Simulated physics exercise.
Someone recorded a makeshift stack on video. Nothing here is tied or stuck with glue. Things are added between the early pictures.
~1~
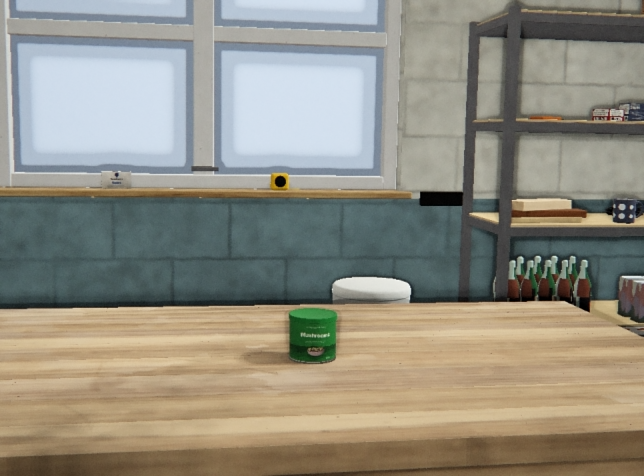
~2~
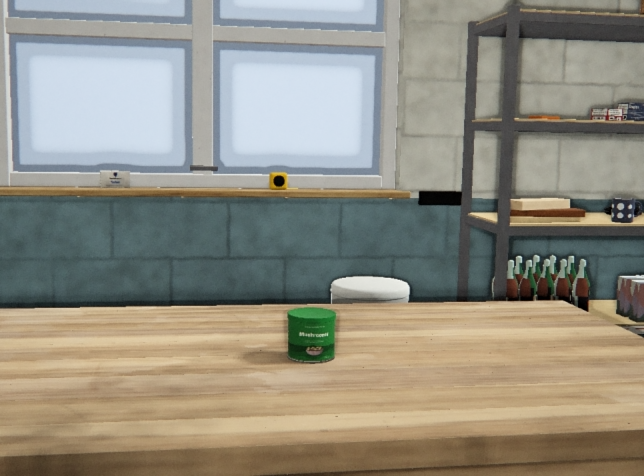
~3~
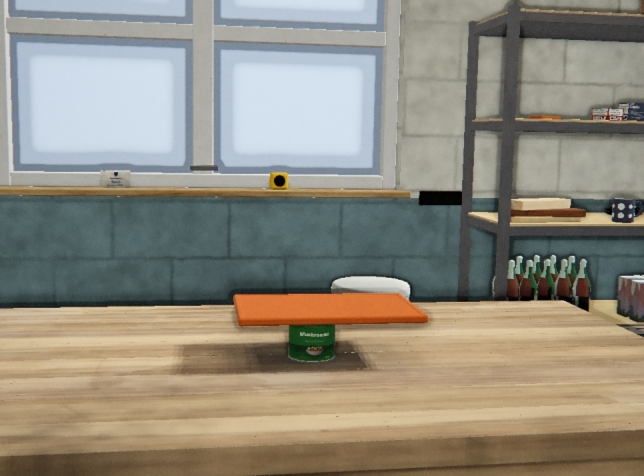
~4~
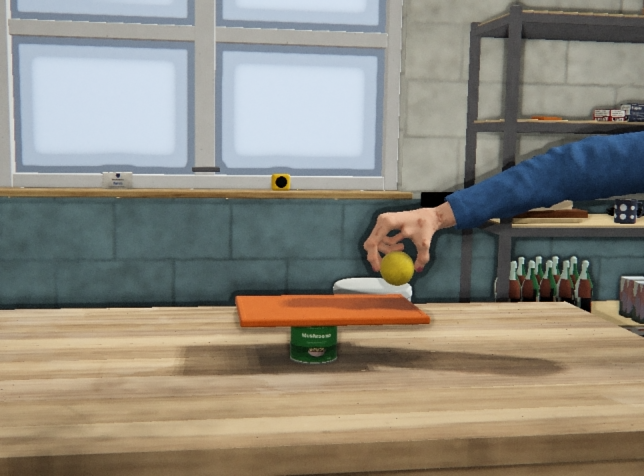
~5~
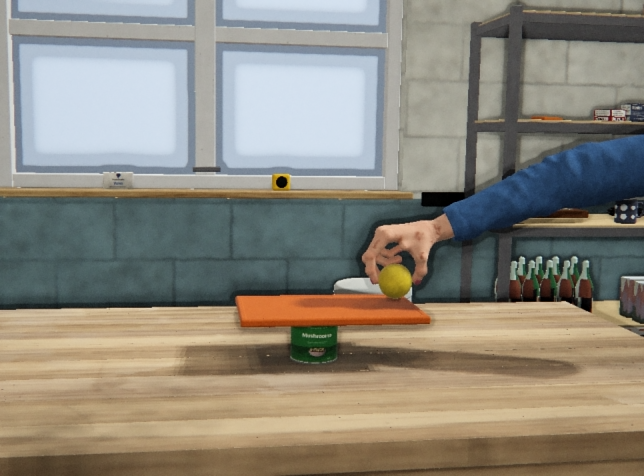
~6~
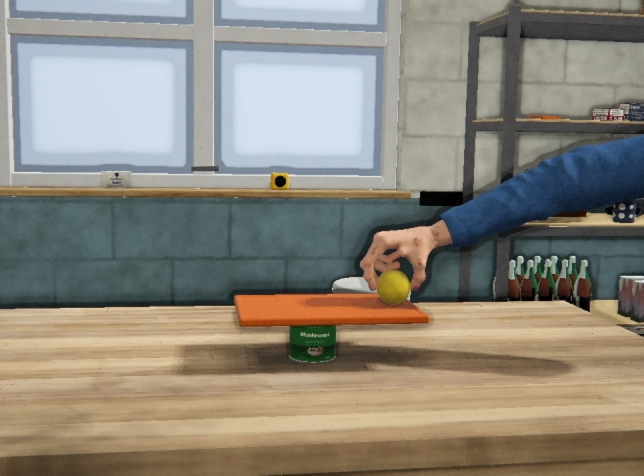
An arm in a blue sleeve enters from the right over a light wooden table, seen from the front at a slight height in a room with a window, teal lower wall and metal shelving. A green tin stands mid-table, and a flat orange board appears on top of it. The hand lowers a yellow lemon onto the board's right side and keeps holding it, while the view barely shifts.
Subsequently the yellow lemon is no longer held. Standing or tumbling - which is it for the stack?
My guess is it moves out of place.
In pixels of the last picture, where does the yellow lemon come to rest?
I'd say around (437, 339) in the last view.
Then, 0.40 s later than the last frame, yellow lemon now fallen; orange lid tilted by 25°.
Then, 0.60 s later than the last frame, orange lid tilted by 34°.
When it is over, fallen, yellow lemon; left askew, orange lid; green tin as before. End places, in pixels of the last picture, yellow lemon near (437, 339). The stack gives way.
